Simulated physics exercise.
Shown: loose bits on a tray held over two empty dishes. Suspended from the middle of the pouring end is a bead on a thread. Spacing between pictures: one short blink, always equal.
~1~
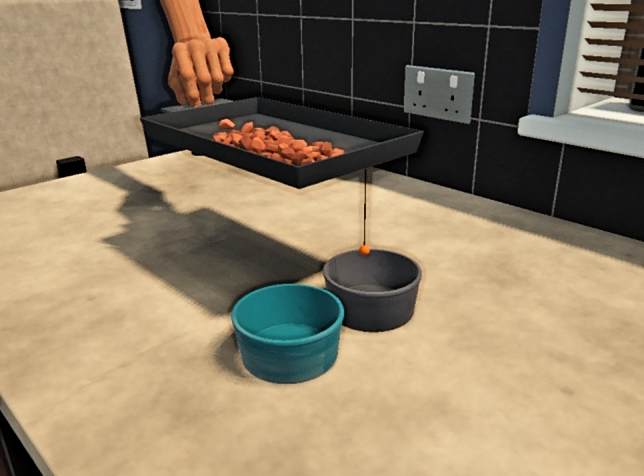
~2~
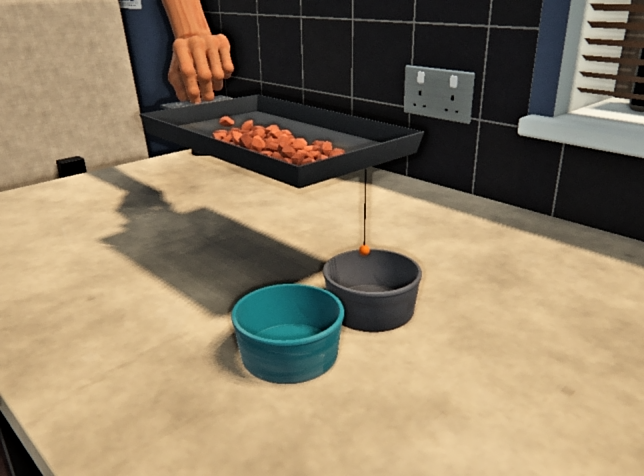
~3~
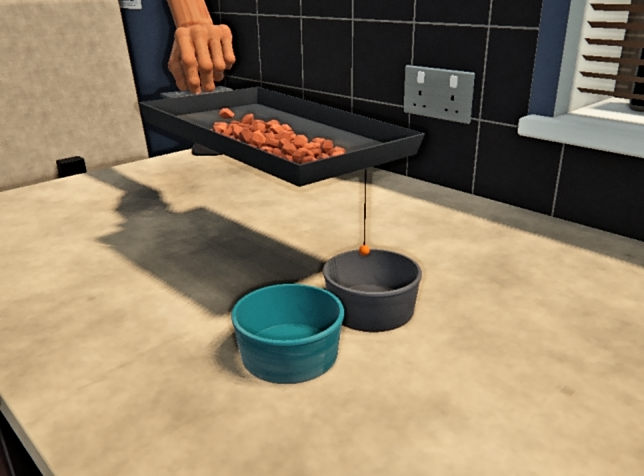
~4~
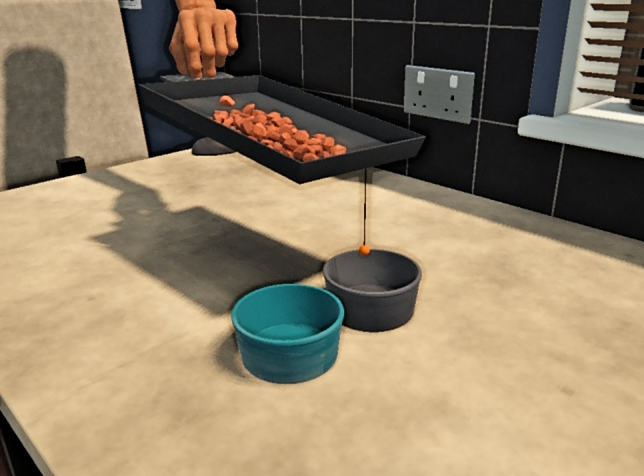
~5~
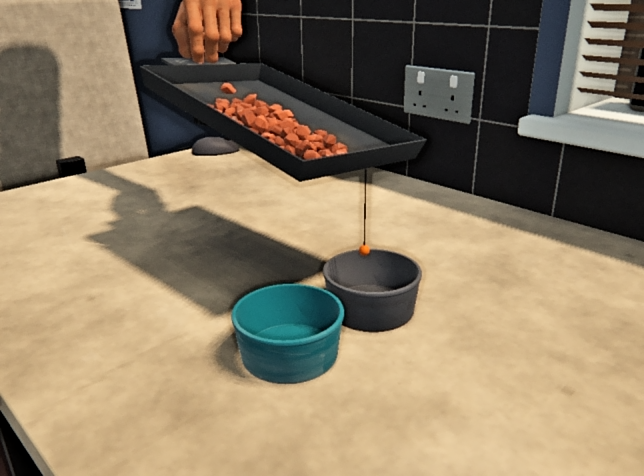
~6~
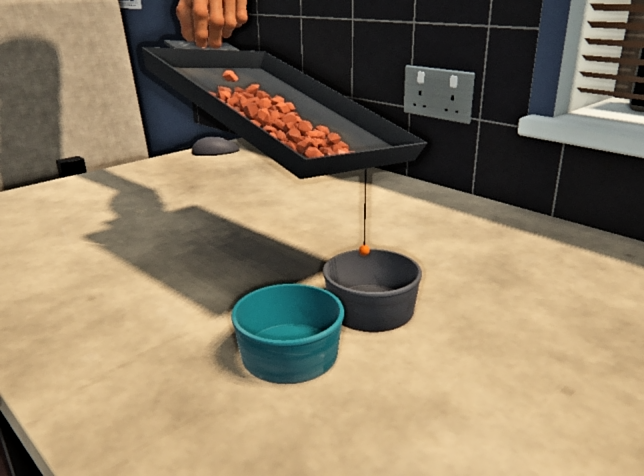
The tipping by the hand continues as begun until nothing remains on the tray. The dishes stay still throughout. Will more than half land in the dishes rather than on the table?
The caught share falls below half.
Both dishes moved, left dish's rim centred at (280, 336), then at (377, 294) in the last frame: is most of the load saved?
Result, first setup: The minor share; second setup: The bulk.
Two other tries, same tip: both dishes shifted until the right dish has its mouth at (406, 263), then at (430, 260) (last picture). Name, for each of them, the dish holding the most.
Placement one: The right-positioned dish. Placement two: The right-positioned dish.
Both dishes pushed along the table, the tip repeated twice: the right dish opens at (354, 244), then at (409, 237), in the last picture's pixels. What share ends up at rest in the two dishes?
It comes to roughly 0 per cent in one try and roughly 40 per cent in the next.
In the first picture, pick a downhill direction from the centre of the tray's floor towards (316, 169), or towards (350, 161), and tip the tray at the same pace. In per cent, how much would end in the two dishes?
Well, 60 percent for one and then 30 percent for the other.
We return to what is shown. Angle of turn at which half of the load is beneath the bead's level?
It is at around 100 degrees.
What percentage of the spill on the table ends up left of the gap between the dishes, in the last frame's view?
It comes to 0 per cent or so.
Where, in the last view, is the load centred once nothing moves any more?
Somewhere around (428, 294) in the last picture.
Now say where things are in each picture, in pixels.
The first frame shows corners of the pouring end at (299, 165) and (417, 131), level; middle of the load at (270, 145), bits of crushed brick; left dish at (325, 350); right dish at (408, 303); bead on its thread at (364, 250).
The second frame shows corners of the pouring end at (299, 164) and (417, 132), level; middle of the load at (270, 144).
The third frame shows corners of the pouring end at (300, 163) and (418, 133), tipped barely, lowest at the right corner; middle of the load at (270, 139).
The fourth frame shows corners of the pouring end at (302, 160) and (419, 136), tipped a little, lowest at the right corner; middle of the load at (271, 132).
The fifth frame shows corners of the pouring end at (304, 158) and (420, 138), tipped a little, lowest at the right corner; middle of the load at (272, 124).
The sixth frame shows corners of the pouring end at (306, 156) and (421, 141), tipped clearly, lowest at the right corner; middle of the load at (274, 117); left dish at (325, 350); right dish at (408, 303).
Soon after the last picture, tray tipped steeply; nearly all on the tray; a stray few in the air.
A little later, tray tipped right over; about half on the tray; a small part in the right dish; about a quarter outside both; a small part in the air.
Later still, tray tipped past a quarter turn; about a quarter in the right dish; most outside both.
At rest, tray tipped past a quarter turn; none in the left dish; about a quarter in the right dish; most outside both.
